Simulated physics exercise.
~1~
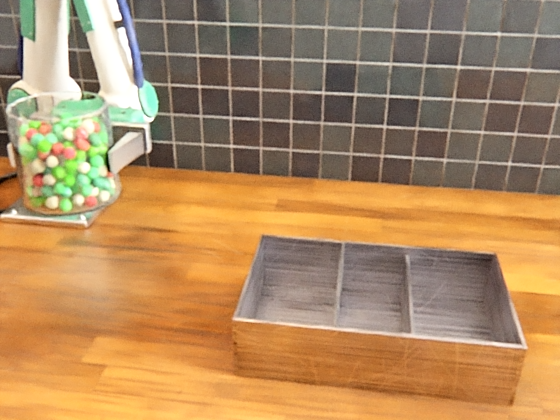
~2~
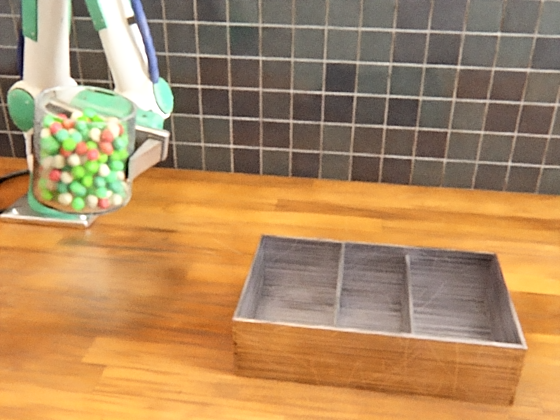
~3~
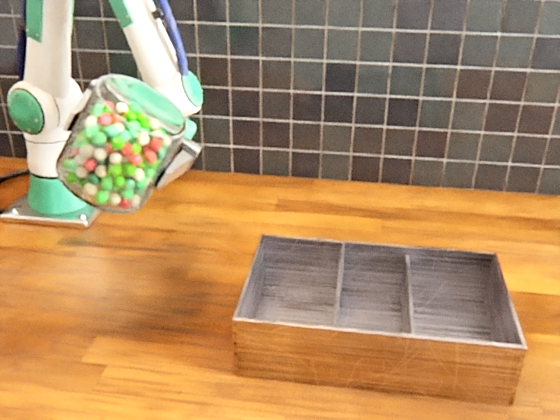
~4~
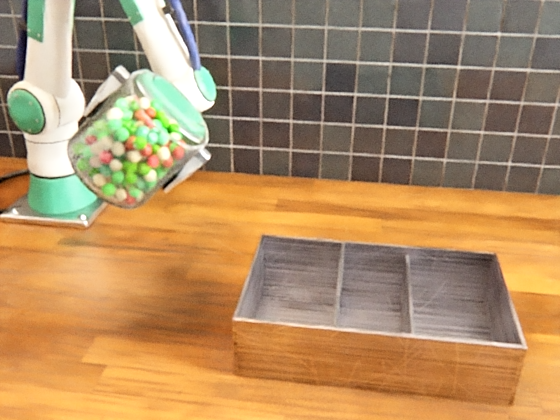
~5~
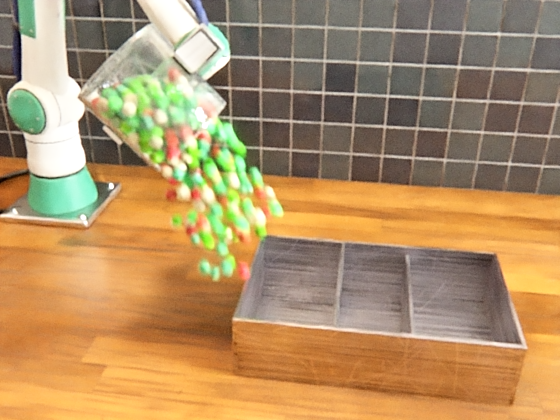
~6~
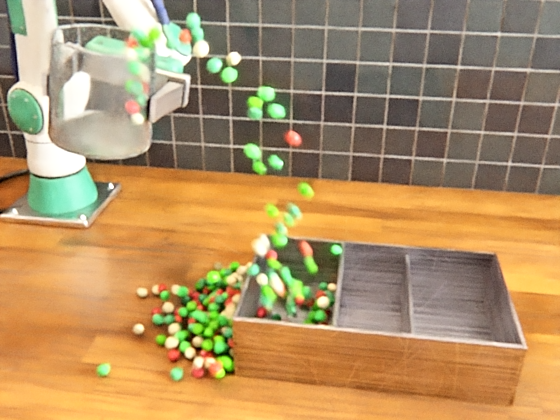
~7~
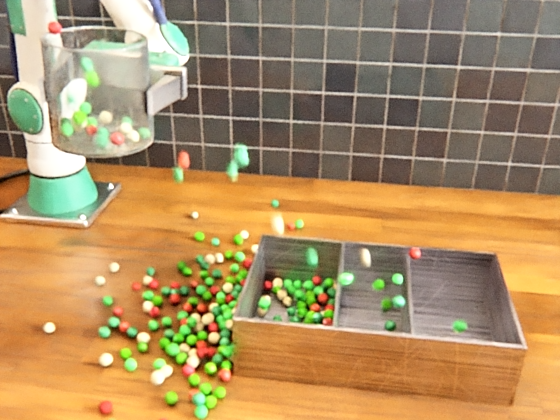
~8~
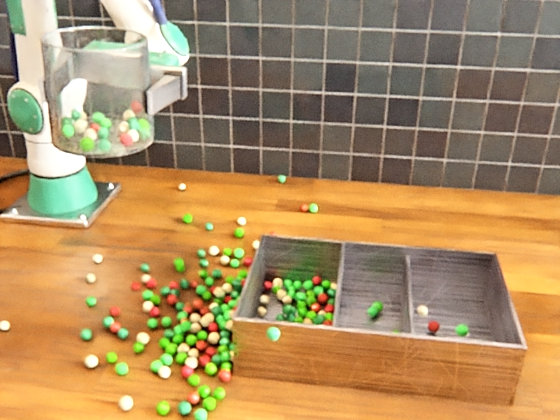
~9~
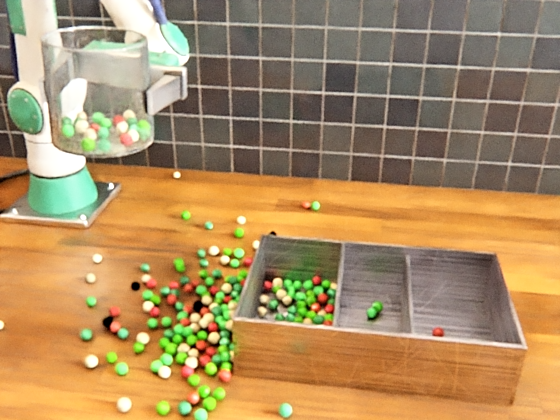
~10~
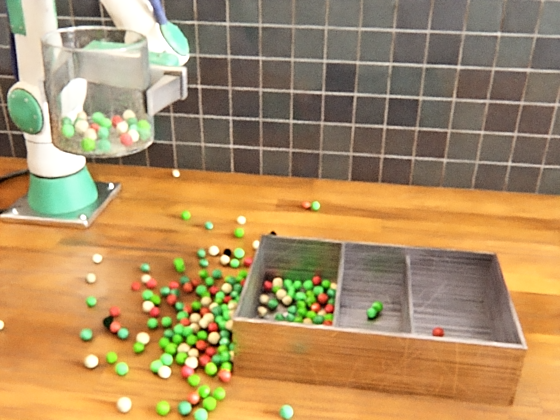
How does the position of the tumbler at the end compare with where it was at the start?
At the end the tumbler is held higher above the counter and a little farther to the right than it was at the start.
